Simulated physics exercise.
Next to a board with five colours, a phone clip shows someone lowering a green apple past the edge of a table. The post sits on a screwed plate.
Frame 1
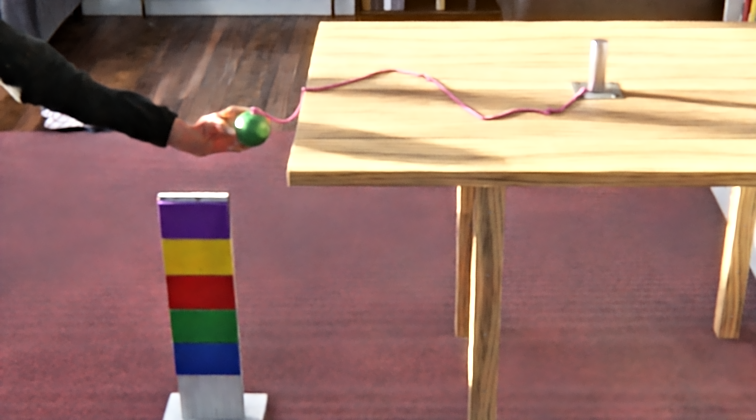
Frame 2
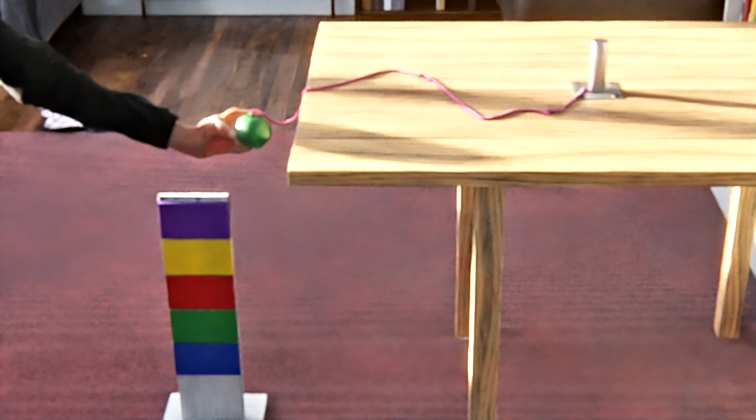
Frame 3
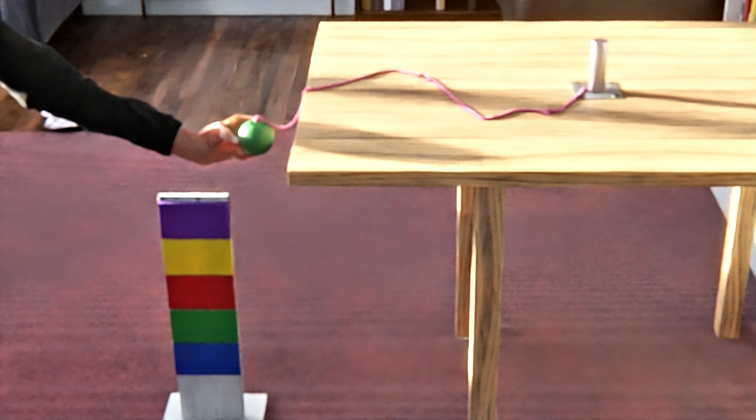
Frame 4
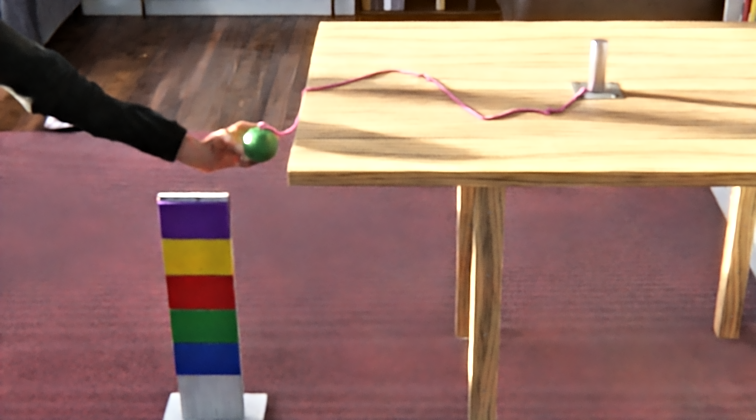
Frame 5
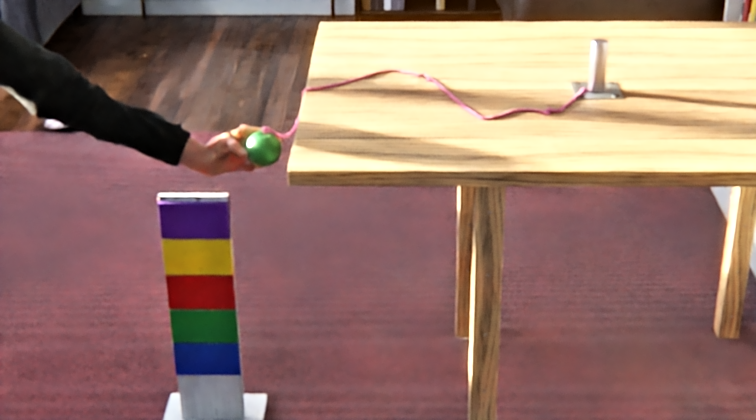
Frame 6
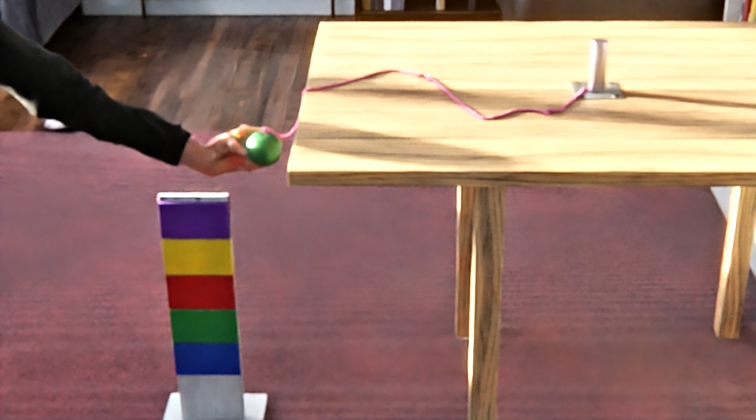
At the start, a hand holds a small green ball-like object tied to a pink cord, which lies in waves across a wooden table to a small post. Beside the table stands a colour-banded upright. The hand moves the object slightly down and to the right, then keeps it nearly still.
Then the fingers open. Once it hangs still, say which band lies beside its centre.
It is the green band.
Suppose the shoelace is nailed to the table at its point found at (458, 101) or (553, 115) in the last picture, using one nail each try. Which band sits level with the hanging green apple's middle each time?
For the first place it's yellow, and for the second red.
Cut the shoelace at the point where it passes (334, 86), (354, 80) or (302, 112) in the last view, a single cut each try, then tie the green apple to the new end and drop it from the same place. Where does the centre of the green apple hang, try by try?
First (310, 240), then (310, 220), then (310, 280).
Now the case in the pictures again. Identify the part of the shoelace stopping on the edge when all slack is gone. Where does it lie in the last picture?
Roughly (434, 81).
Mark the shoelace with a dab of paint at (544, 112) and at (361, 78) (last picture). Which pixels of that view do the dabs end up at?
Final spots: (495, 94), then (308, 200).
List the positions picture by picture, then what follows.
The first picture shows green apple (252, 129); purple (194, 222); yellow (197, 258); red (201, 293); green (204, 327); blue (207, 360).
The second picture shows green apple (253, 131); shoelace through (564, 107) (507, 114) (452, 96) (403, 72) (329, 87).
The third picture shows green apple (256, 138).
The fourth picture shows green apple (260, 145); shoelace through (564, 107) (507, 114) (452, 96) (403, 72) (329, 87).
The fifth picture shows green apple (264, 149).
The sixth picture shows green apple (264, 149); shoelace through (564, 107) (507, 114) (452, 96) (403, 72) (329, 87).
A little later, apple near (307, 300); level with red.
Next, apple near (321, 339); level with green.
When it is over, apple near (315, 336); level with green. Its centre hangs level with the green band.
